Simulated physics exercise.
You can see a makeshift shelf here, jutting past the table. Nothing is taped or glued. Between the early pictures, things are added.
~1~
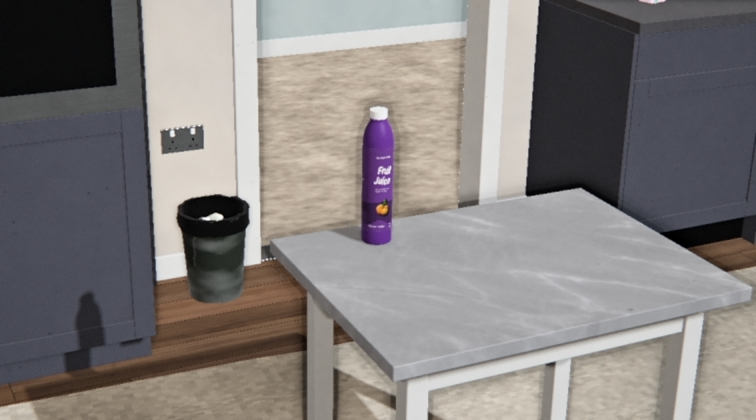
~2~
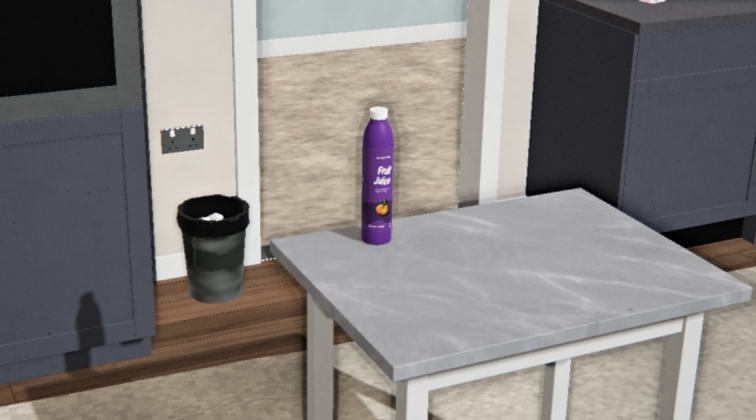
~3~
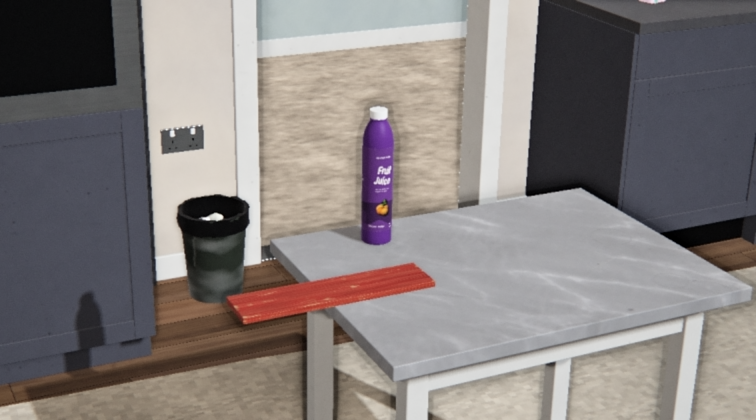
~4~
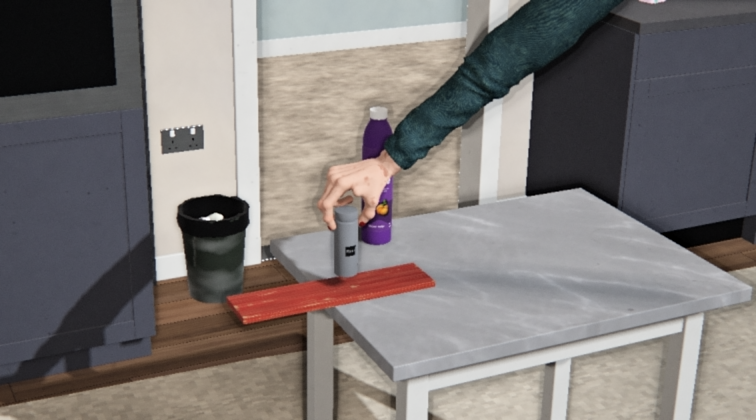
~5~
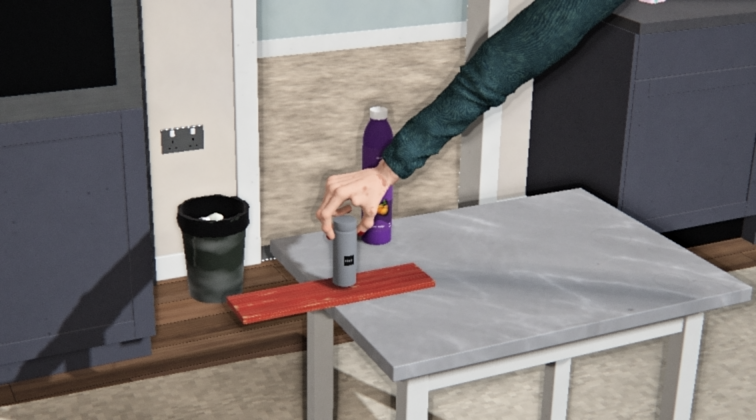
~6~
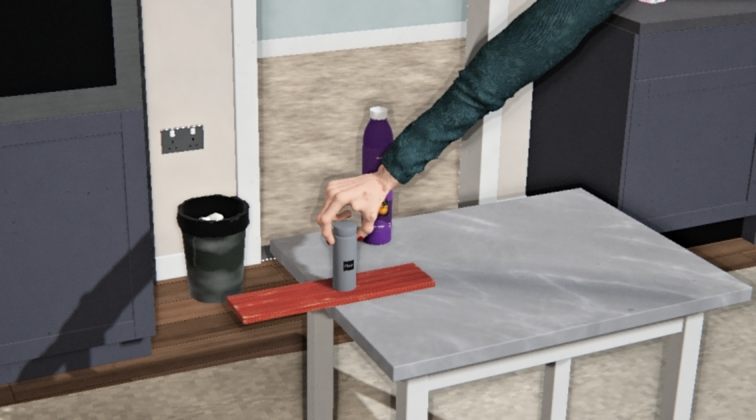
In the video, a purple bottle stands on a grey table, then a red board appears, jutting past the table's left edge. A hand in a dark green sleeve lowers a grey shaker onto the board and keeps holding it.
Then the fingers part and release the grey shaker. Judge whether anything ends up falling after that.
It keeps still.
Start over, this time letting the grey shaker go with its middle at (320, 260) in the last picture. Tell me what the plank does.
In that case it does not fall.
Then, 0.50 s past the last view, nothing moves.
Then, 1.10 s past the last view, grey shaker resting near (344, 256).
Finally, all 3 still in place. Final places as the last picture's camera would see them, grey shaker near (344, 256). The plank stays on the table.
